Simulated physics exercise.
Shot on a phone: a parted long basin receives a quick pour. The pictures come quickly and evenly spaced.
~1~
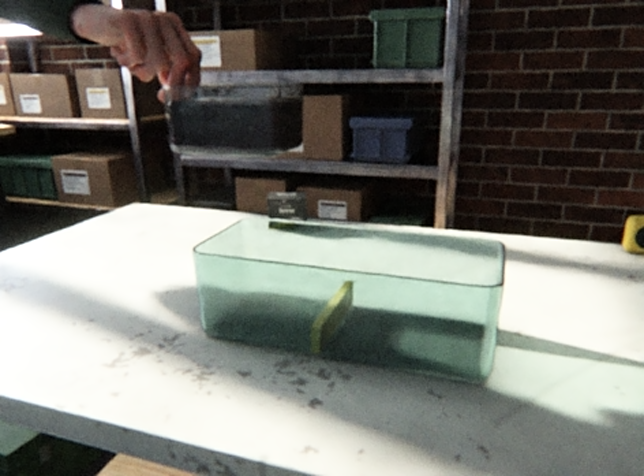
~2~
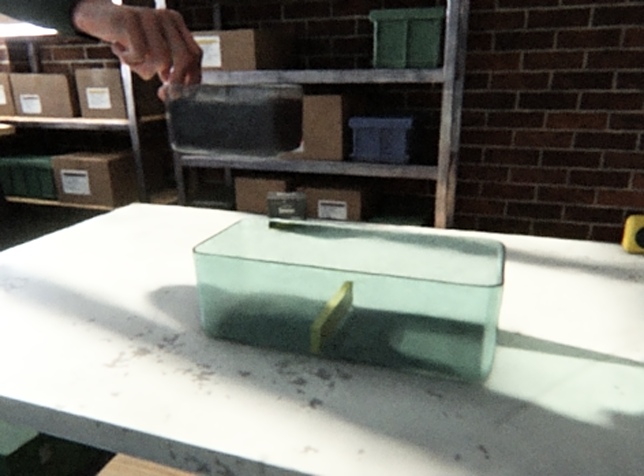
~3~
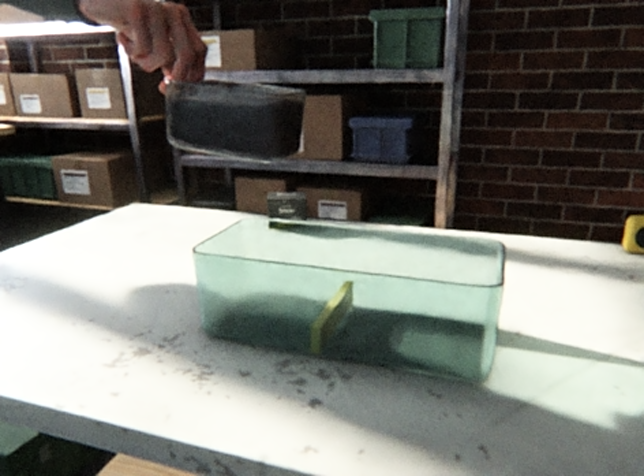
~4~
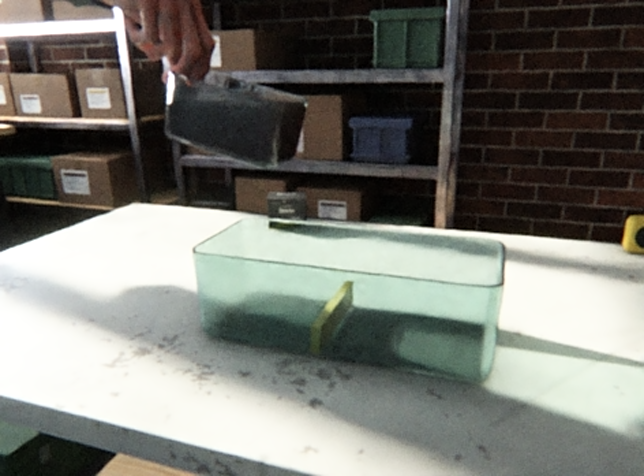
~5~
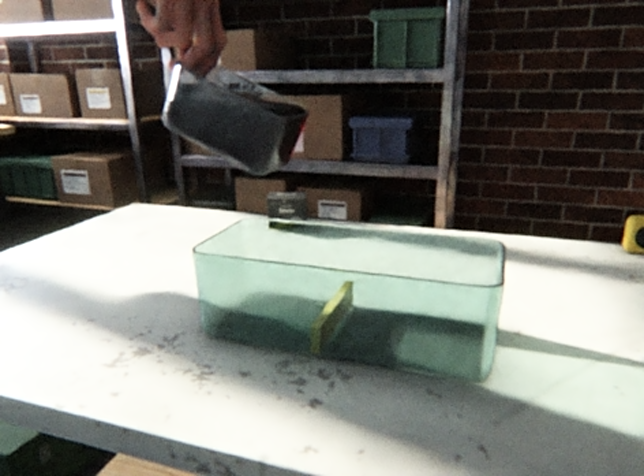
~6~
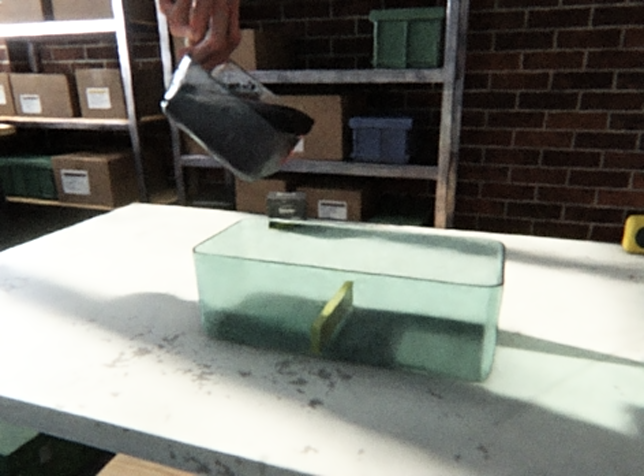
A hand steadily tilts a clear container of dark liquid rightward above a divided long basin.
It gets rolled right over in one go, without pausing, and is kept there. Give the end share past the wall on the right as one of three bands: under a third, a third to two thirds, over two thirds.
No lower than a third, no higher than two thirds.
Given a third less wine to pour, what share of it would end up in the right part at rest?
Near 40 in a hundred.
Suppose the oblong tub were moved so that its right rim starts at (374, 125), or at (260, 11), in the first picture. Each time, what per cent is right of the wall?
About 85 % the first time, about 45 % the second.
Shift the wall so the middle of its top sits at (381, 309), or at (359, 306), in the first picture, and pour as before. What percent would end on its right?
I'd expect near 20 percent the first time and near 25 percent the next.
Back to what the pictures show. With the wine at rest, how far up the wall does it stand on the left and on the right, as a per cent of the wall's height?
40 per cent for the left part, 40 for the right.
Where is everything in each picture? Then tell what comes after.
In the first picture, it leans 0°; its right rim is at (291, 87); the wine meets the walls at (187, 100) and (292, 101); the long basin's rim runs from (219, 234) to (503, 263); the wall's top is at (334, 302).
In the second picture, it leans 2°; its right rim is at (291, 89); the wine meets the walls at (188, 100) and (292, 102).
In the third picture, it leans 7°; its right rim is at (294, 95); the wine meets the walls at (188, 98) and (293, 104).
In the fourth picture, it leans 14°; its right rim is at (296, 105); the wine meets the walls at (189, 98) and (296, 106).
In the fifth picture, it leans 25°; its right rim is at (298, 117); the wine meets the walls at (188, 97) and (300, 110).
In the sixth picture, it leans 37°; its right rim is at (297, 132); the wine meets the walls at (187, 96) and (294, 119); 6 per cent is over the edge.
A moment on, the oblong tub is tipped right over and 13 per cent is still to pour, 8 is left of the wall and 38 right of it.
Next, the oblong tub is tipped right over and 1 per cent is still to pour, 40 is left of the wall and 54 right of it.
Then the oblong tub is tipped right over and 0 per cent is still to pour, 44 is left of the wall and 53 right of it.
Later the oblong tub is tipped right over and 0 per cent is still to pour, 45 is left of the wall and 53 right of it.
At rest 45 per cent lies left of the wall, 53 right of it and 2 outside.
